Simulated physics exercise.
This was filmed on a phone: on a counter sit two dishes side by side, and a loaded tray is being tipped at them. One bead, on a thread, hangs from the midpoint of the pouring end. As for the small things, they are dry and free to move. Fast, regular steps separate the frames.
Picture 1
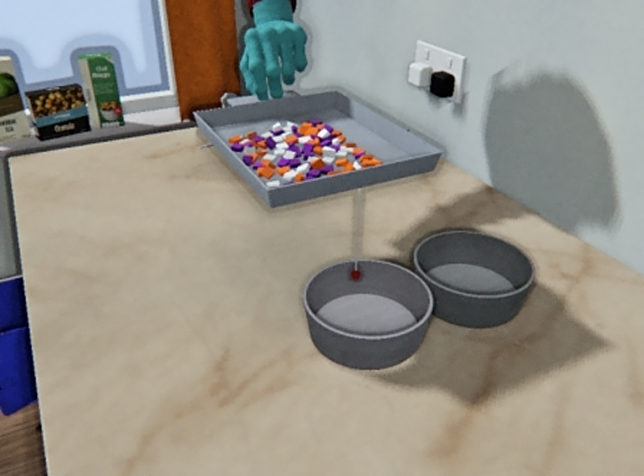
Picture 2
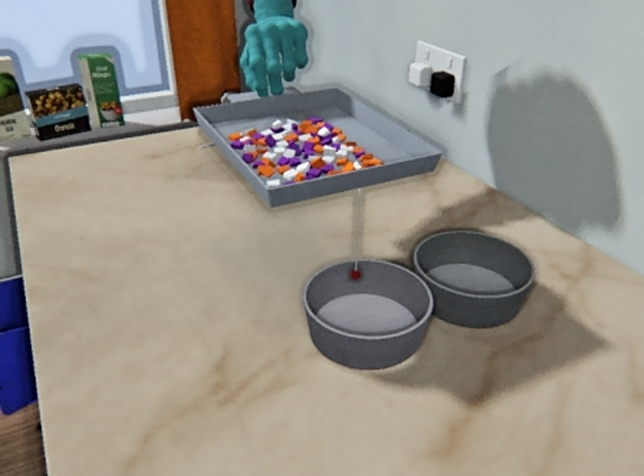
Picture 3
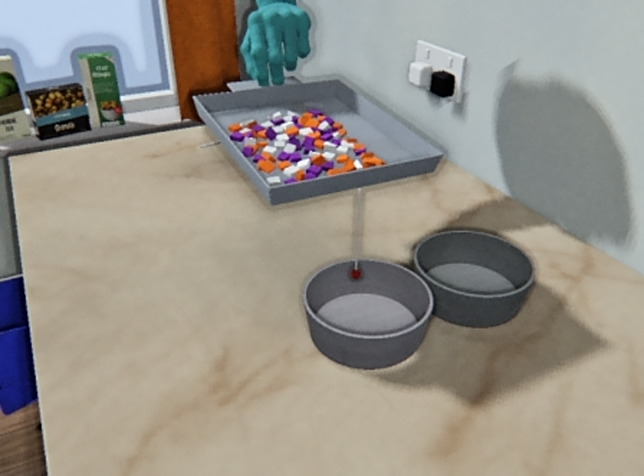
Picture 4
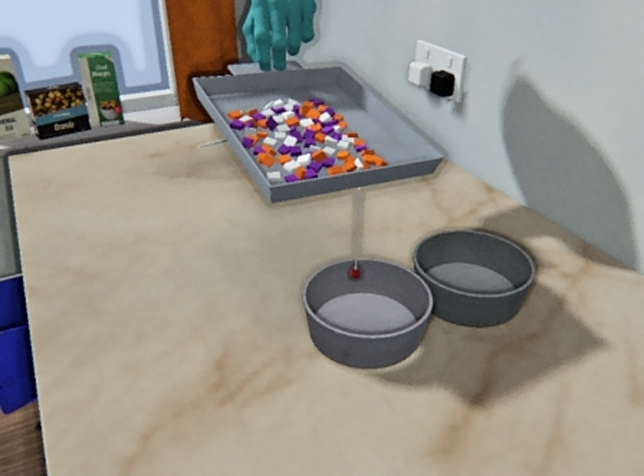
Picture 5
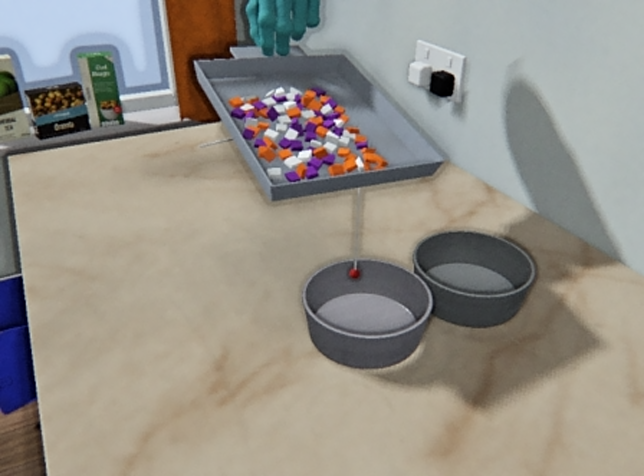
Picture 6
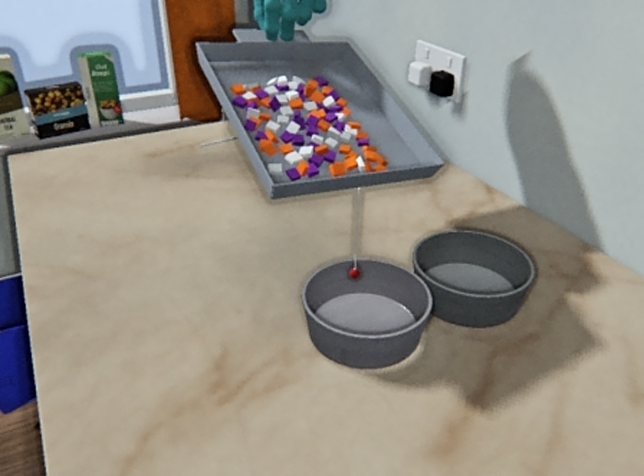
A gray tray of orange, purple and white mosaic tiles is slowly tilted by a teal-gloved hand above a beige marbled counter, seen from above by a still camera. Two round gray dishes sit side by side below, near a red bead on a thread and a wall outlet. The hand rises, lifting the tray's far end steadily, while the tiles stay bunched inside.
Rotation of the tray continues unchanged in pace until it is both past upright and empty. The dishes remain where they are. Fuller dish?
Going by this, it mostly spills to the left of the two.
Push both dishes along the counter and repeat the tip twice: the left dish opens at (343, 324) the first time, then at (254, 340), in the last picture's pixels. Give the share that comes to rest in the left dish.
Trial 1 around 30 percent, trial 2 around 0 percent.
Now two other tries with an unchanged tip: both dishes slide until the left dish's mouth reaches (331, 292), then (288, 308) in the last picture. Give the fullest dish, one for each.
With the dishes at the first place it's the right-side dish, and at the second it's the right-side dish.
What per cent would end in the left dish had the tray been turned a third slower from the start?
Around 60 in every hundred.
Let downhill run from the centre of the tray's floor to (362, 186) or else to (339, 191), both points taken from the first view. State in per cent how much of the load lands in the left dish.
So it's 60 percent with the first slope and 60 percent with the other.
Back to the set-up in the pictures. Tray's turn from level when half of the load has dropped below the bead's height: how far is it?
Angle: Close to 120°.
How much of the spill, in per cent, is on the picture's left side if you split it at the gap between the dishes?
Left fraction: Around 50 per cent.
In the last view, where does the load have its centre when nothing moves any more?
I'd mark it at roughly (395, 328).
Shortly afterwards, tray tipped steeply; the whole lot on the tray.
Next, tray tipped past a quarter turn; near half on the tray; near a quarter in the left dish; a little in the right dish; a little outside both; a little in the air.
Some moments later, tray tipped past a quarter turn; near two thirds in the left dish; near a quarter in the right dish; near a quarter outside both.
In the end, tray tipped past a quarter turn; near two thirds in the left dish; near a quarter in the right dish; near a quarter outside both.
